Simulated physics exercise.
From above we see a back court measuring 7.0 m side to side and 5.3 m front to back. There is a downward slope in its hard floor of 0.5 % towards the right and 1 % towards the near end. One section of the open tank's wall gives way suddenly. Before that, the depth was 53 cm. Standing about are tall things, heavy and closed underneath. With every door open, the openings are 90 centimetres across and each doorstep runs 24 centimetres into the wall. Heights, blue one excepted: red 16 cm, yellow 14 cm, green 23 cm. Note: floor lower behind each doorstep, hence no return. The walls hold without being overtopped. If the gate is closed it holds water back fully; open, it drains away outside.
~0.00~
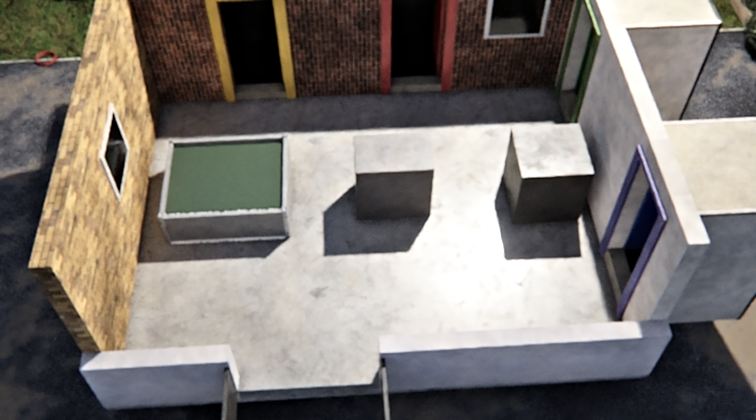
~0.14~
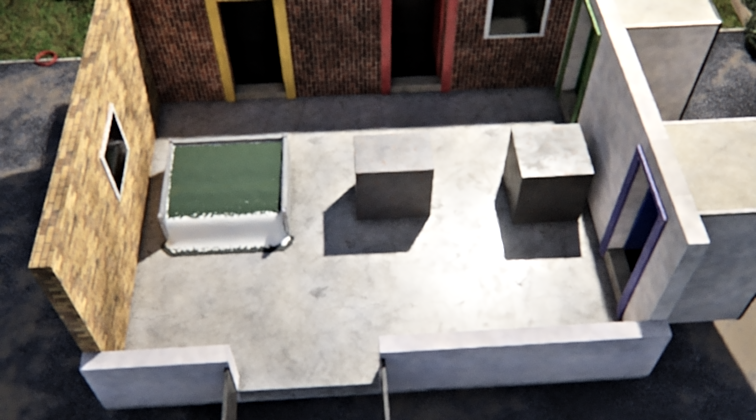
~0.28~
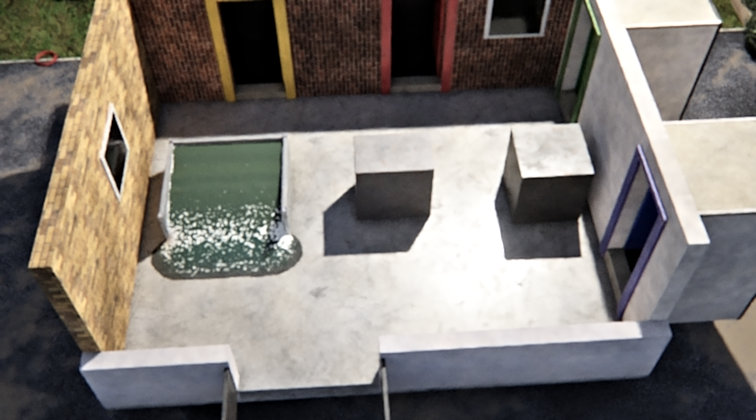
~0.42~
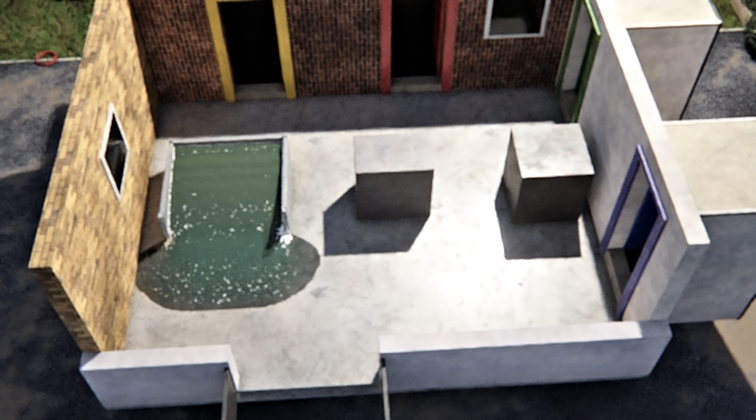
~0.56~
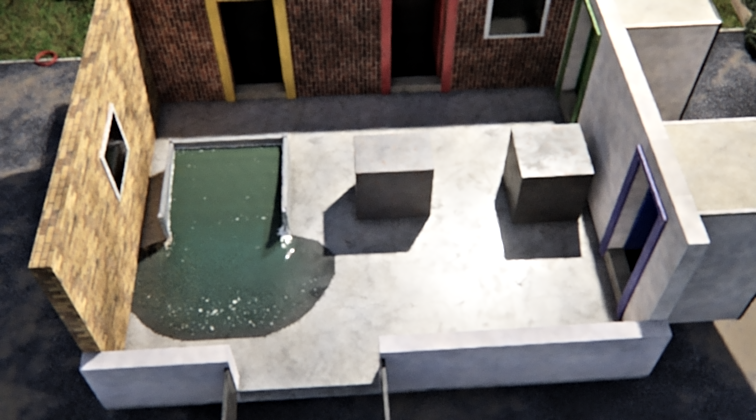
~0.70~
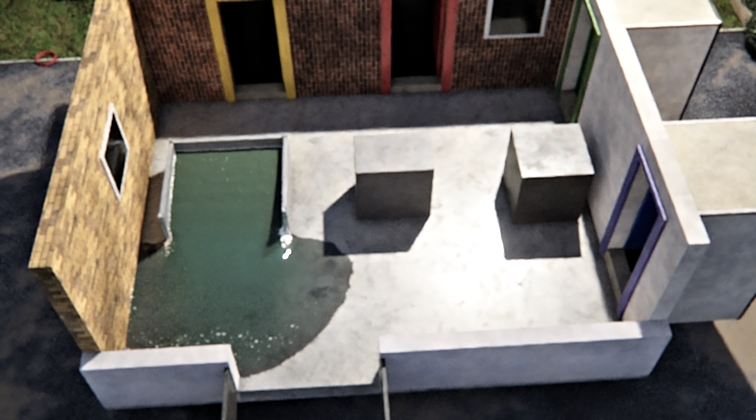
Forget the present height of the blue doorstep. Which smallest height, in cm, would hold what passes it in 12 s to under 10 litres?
It would have to be roughly 6 cm high.
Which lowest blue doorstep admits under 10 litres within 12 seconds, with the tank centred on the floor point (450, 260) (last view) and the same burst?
About 16 cm.
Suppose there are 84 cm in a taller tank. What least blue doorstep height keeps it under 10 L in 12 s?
Roughly 11.0 centimetres would do it.
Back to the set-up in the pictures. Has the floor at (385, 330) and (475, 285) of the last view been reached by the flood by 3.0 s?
Note: Point one reached; point two not yet reached.
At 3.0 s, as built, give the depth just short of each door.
In cm: Red 0, blue 0, yellow 0, green 0.
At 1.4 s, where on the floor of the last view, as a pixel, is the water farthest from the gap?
(374, 367).
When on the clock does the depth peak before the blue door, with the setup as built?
That happens close to 6.0 s on the clock.
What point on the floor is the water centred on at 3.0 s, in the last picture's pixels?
(227, 295) or so.
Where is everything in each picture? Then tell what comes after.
The first picture shows the open tank at (227, 178) is whole and still, 53 cm deep; the blue door at (628, 243) is dry.
In the second picture, the front is at (172, 251), 0.2 m from the gap at (228, 230); 0.3 m2 of floor is wet, 53 cm left at the back.
In the third picture, the gap is at (228, 231), the front 0.6 m out at (173, 274); the back of the open tank holds 53 cm.
In the fourth picture, the gap is at (228, 231), the front 1.2 m out at (178, 305); the back of the open tank holds 47 cm.
In the fifth picture, water pours out at (228, 232) and has run 1.6 m, to (179, 334); about 6 cm deep outside, 45 cm at the back.
In the sixth picture, water pours out at (228, 232) and has run 2.2 m, to a hidden place; about 5 cm deep outside, 42 cm at the back; 4.1 m in a straight line remain to the blue door at (628, 243).
After 1.4 s water covers 25 % of the floor, deepest (37 cm) near (121, 381); it has not reached the blue door.
After 3.0 s water covers 25 % of the floor, deepest (18 cm) near (195, 308); it has not reached the blue door.
After 12.0 s water covers 55 % of the floor, deepest (8 cm) near (621, 353); 6 cm at the blue door, 0 litres in over its 24 cm doorstep.
At the blue door as built, the water arrived by 5.3 s and peaked near 8 cm at 5.8 s.
With a doorstep of 5 cm, 19 litres would have come in within the 12 s; with 6.5 cm, 5 litres. So under 10 litres takes about 6 cm.
